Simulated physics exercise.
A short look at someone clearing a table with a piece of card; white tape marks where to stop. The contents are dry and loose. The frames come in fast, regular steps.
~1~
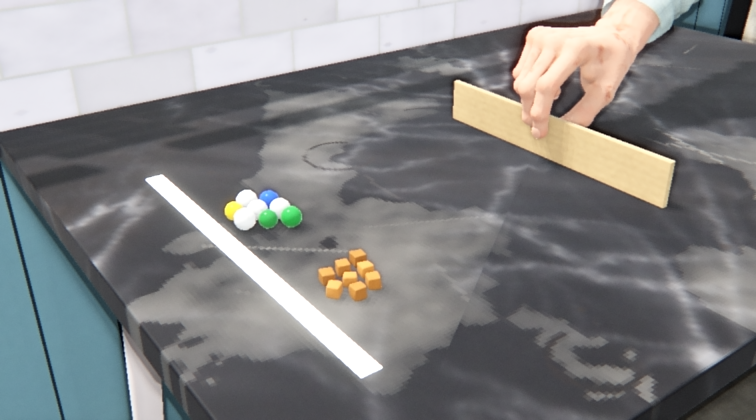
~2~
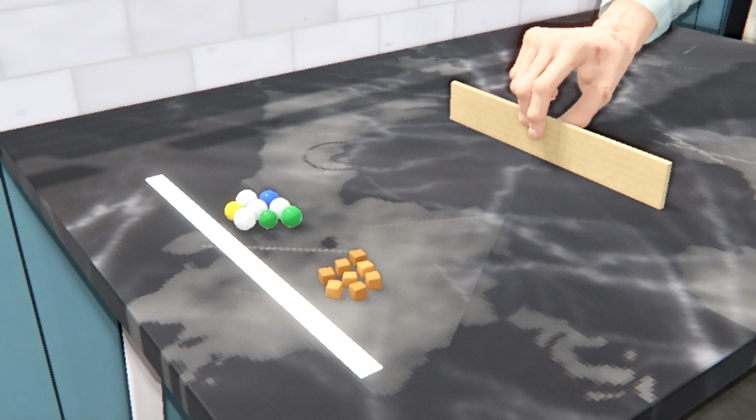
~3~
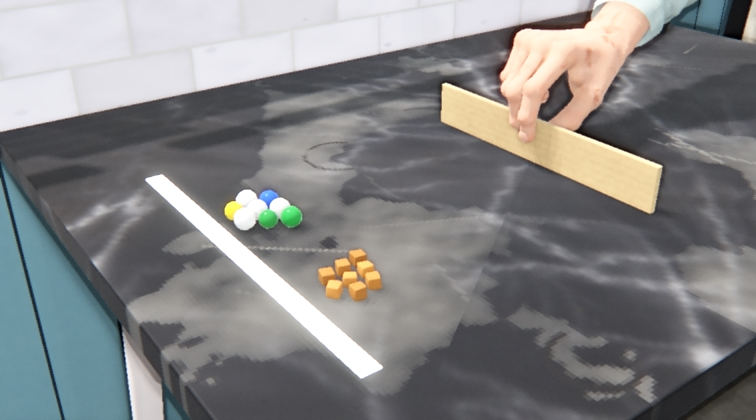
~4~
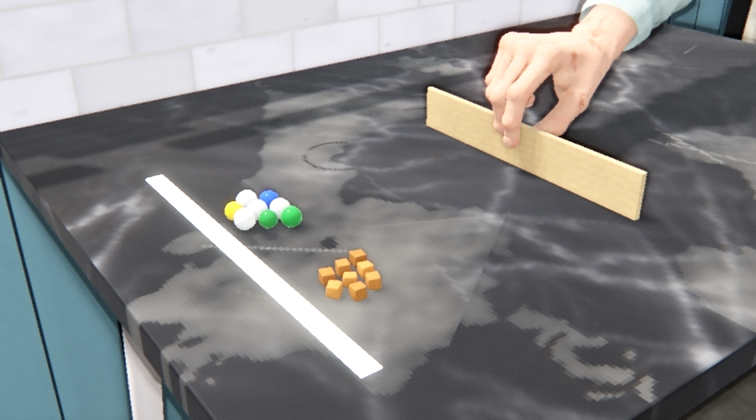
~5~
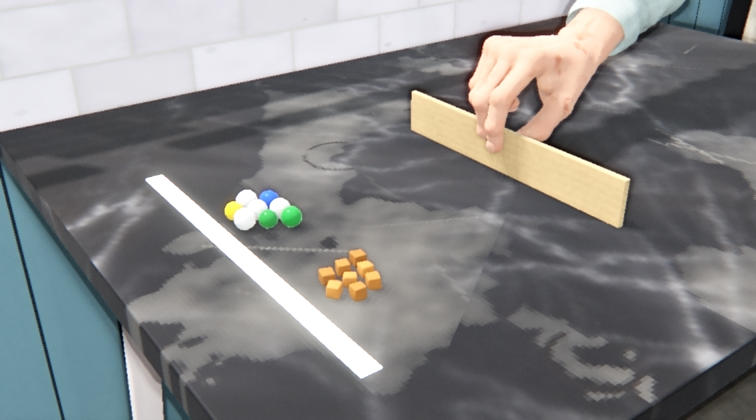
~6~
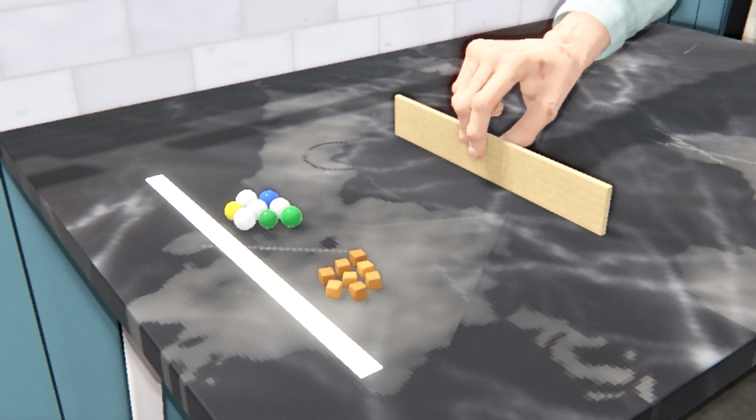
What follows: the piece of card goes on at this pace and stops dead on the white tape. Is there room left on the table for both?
Here the near portion all stops short of the edge, and the far portion tumbles over the end, in part at least.
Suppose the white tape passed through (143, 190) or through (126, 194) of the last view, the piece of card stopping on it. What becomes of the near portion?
First it remains up there, then it keeps clear of the drop.
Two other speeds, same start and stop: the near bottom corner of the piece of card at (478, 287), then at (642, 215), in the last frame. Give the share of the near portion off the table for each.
Near 90 % and 0 %.
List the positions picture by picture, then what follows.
In the first frame, piece of card near (651, 176), at rest; white tape near (162, 184), about a palm's width from the edge; edge at (122, 302); near portion near (350, 279), a few brown sugar cubes; far portion near (257, 210), a few glass marbles.
In the second frame, piece of card near (647, 177); far portion near (257, 210).
In the third frame, piece of card near (638, 181); near portion near (350, 279).
In the fourth frame, piece of card near (622, 187); far portion near (257, 210).
In the fifth frame, piece of card near (606, 194); near portion near (350, 279).
In the sixth frame, piece of card near (588, 201); white tape near (162, 184); edge at (122, 302); near portion near (350, 279); far portion near (257, 210).
Then, 0.37 s on from there, piece of card still moving, near (366, 172); near portion all on the table, its front near (334, 289); far portion all on the table, its front near (245, 219).
Then, 0.75 s on from there, piece of card stopped at the white tape; near portion all on the table, its front near (246, 314); far portion all on the table, its front near (145, 251).
Then, 1.03 s on from there, piece of card stopped at the white tape; near portion all on the table, its front near (242, 316); far portion the bulk over the edge.
In the end, piece of card stopped at the white tape; near portion all on the table, its front near (242, 316); far portion the whole lot over the edge.
